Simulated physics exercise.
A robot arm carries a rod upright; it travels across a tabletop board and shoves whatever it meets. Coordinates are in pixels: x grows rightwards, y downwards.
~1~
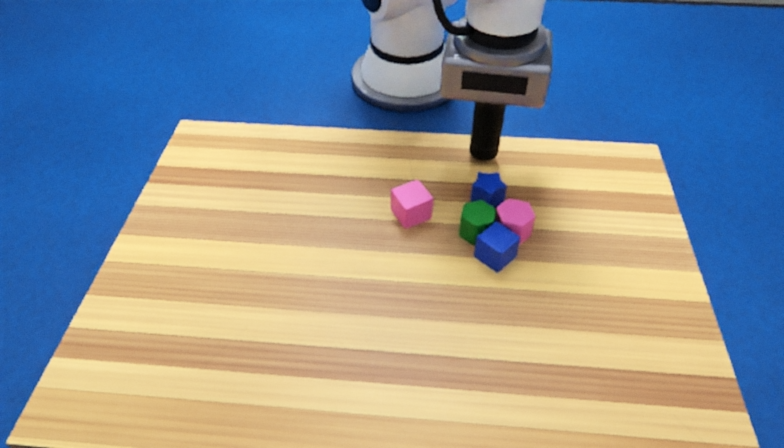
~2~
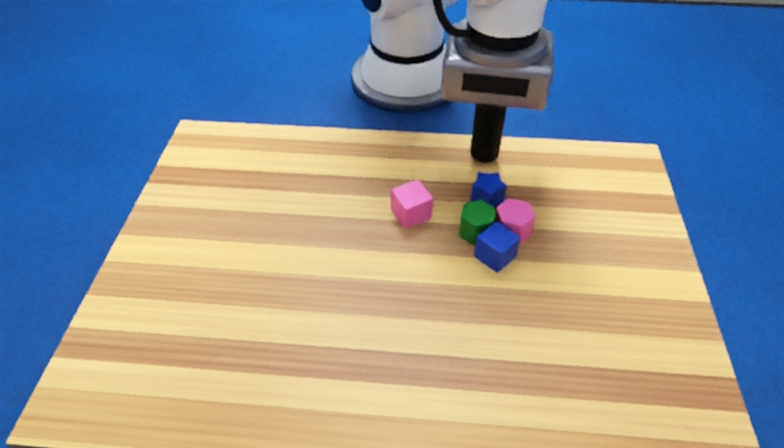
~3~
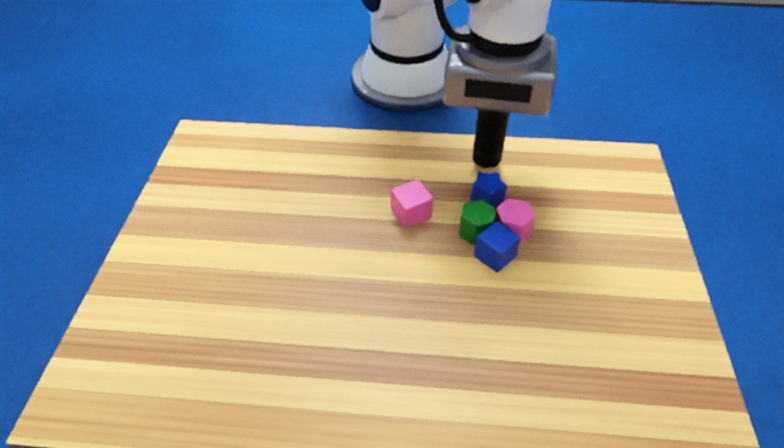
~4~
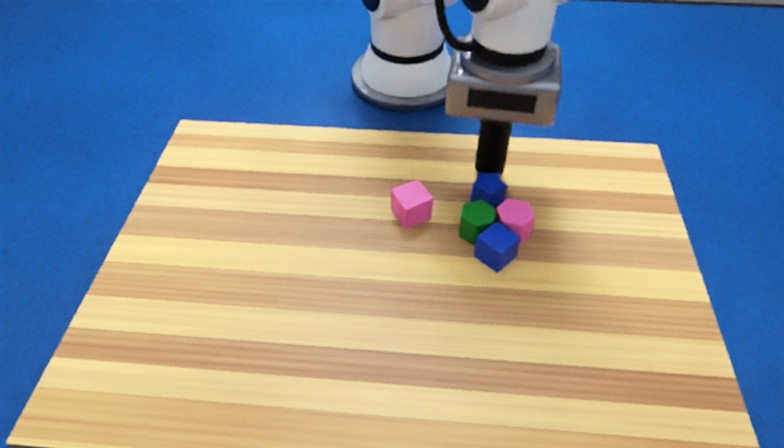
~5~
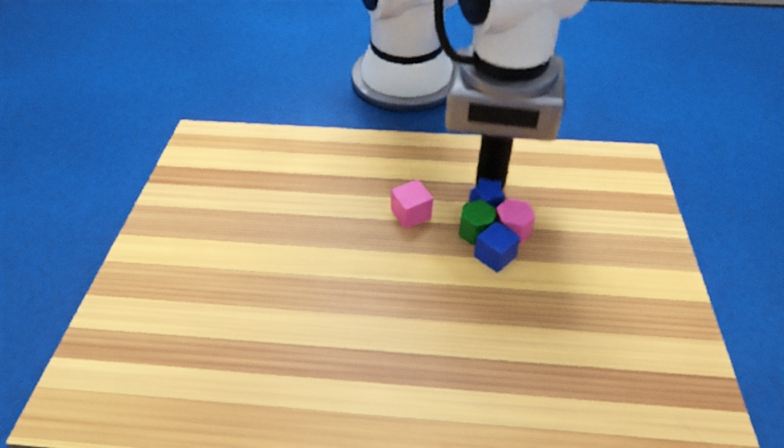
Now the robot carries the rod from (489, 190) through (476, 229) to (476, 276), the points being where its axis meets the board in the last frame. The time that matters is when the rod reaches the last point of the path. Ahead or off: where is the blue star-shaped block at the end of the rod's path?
It is still there in front.
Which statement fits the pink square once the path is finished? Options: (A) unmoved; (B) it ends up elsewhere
Option A.
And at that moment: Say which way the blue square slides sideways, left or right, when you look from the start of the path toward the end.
Measured against the direction from start to end, the blue square shifts toward the left-hand side.
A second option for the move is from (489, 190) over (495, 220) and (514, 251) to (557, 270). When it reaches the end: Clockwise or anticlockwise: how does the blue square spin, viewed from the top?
Viewed from above: Anti-clockwise.
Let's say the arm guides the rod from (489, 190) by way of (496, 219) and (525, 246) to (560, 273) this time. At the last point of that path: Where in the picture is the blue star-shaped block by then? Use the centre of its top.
Expect it around (497, 230).
What follows on the original path. One third of the way, rod (481, 209); green hexagonal block (460, 234), turned 35° clockwise; blue star-shaped block (481, 217); blue square (500, 240); pink hexagonal block (519, 218), turned 30° anticlockwise.
Two thirds of the way, rod (474, 239); green hexagonal block (445, 263), turned 60° clockwise; blue star-shaped block (474, 249); blue square (506, 271), turned 40° anticlockwise; pink hexagonal block (519, 218), turned 30° anticlockwise.
At the end, rod (477, 270); pink square still; green hexagonal block (434, 280), turned 105° clockwise; blue star-shaped block (474, 282); blue square (515, 289), turned 105° anticlockwise; pink hexagonal block (519, 218), turned 30° anticlockwise.
